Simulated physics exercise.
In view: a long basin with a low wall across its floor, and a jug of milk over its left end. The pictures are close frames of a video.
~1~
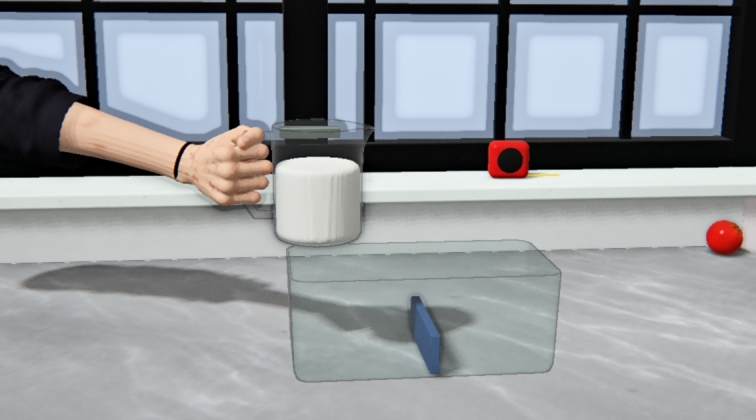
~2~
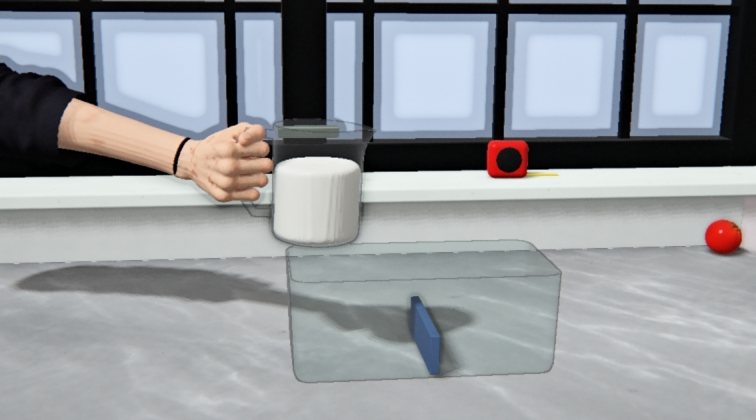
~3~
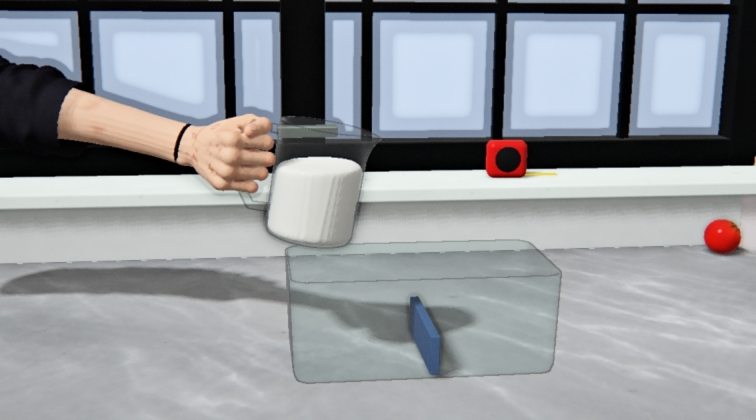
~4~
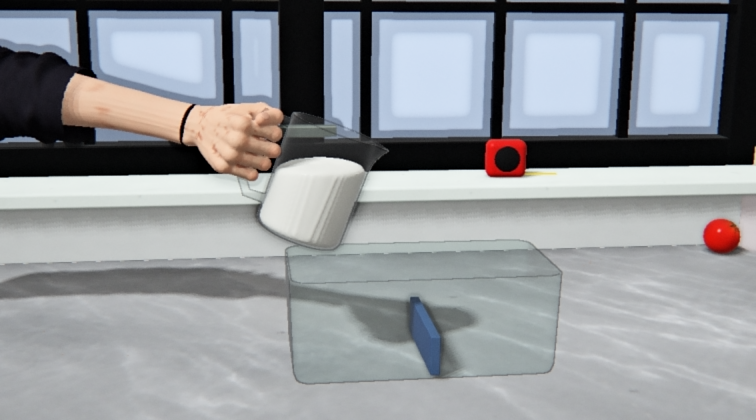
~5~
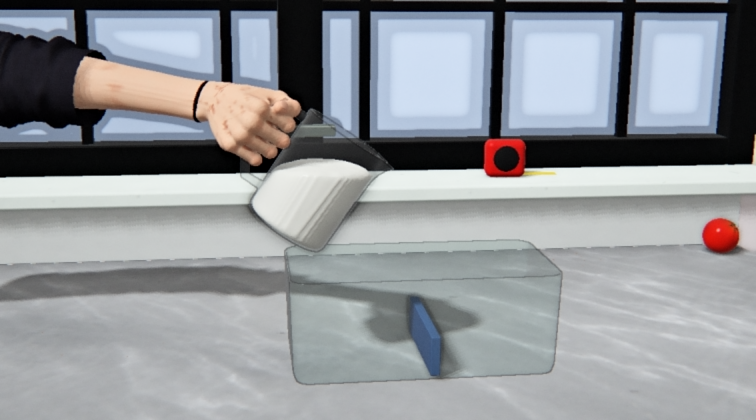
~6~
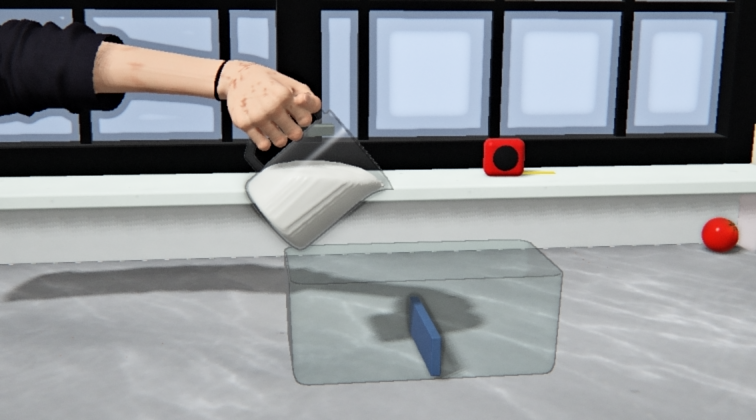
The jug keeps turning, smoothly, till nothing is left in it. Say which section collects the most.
The left section gets the most.
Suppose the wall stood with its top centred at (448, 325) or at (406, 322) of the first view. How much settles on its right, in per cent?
In turn 10 and 85 in a hundred.
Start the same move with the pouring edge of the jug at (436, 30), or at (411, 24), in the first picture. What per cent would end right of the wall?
Near 65 % and 75 %.
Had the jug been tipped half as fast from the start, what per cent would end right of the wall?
It comes to 45 per cent or so.
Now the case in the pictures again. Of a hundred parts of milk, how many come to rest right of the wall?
Some 30 per cent.
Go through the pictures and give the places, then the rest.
The first frame shows tilt 0°; pouring edge (374, 127); surface from (275, 165) to (359, 165); the long basin's rim runs from (289, 264) to (545, 258); the wall's top is at (425, 316).
The second frame shows tilt 2°; pouring edge (376, 129); surface from (275, 166) to (360, 165).
The third frame shows tilt 10°; pouring edge (382, 137); surface from (277, 166) to (361, 165).
The fourth frame shows tilt 20°; pouring edge (389, 149); surface from (274, 171) to (364, 166).
The fifth frame shows tilt 35°; pouring edge (394, 168); surface from (262, 182) to (372, 170).
The sixth frame shows tilt 50°; pouring edge (394, 188); surface from (251, 177) to (382, 178).
A moment on, the tilt is 104° and 62 per cent is still to pour, 18 is left of the wall and 3 right of it.
Next, the tilt is 105° and 21 per cent is still to pour, 50 is left of the wall and 20 right of it.
Then the tilt is 105° and 6 per cent is still to pour, 60 is left of the wall and 31 right of it.
Later the tilt is 105° and 1 per cent is still to pour, 67 is left of the wall and 31 right of it.
In the end 68 per cent lies left of the wall, 31 right of it and 0 outside.
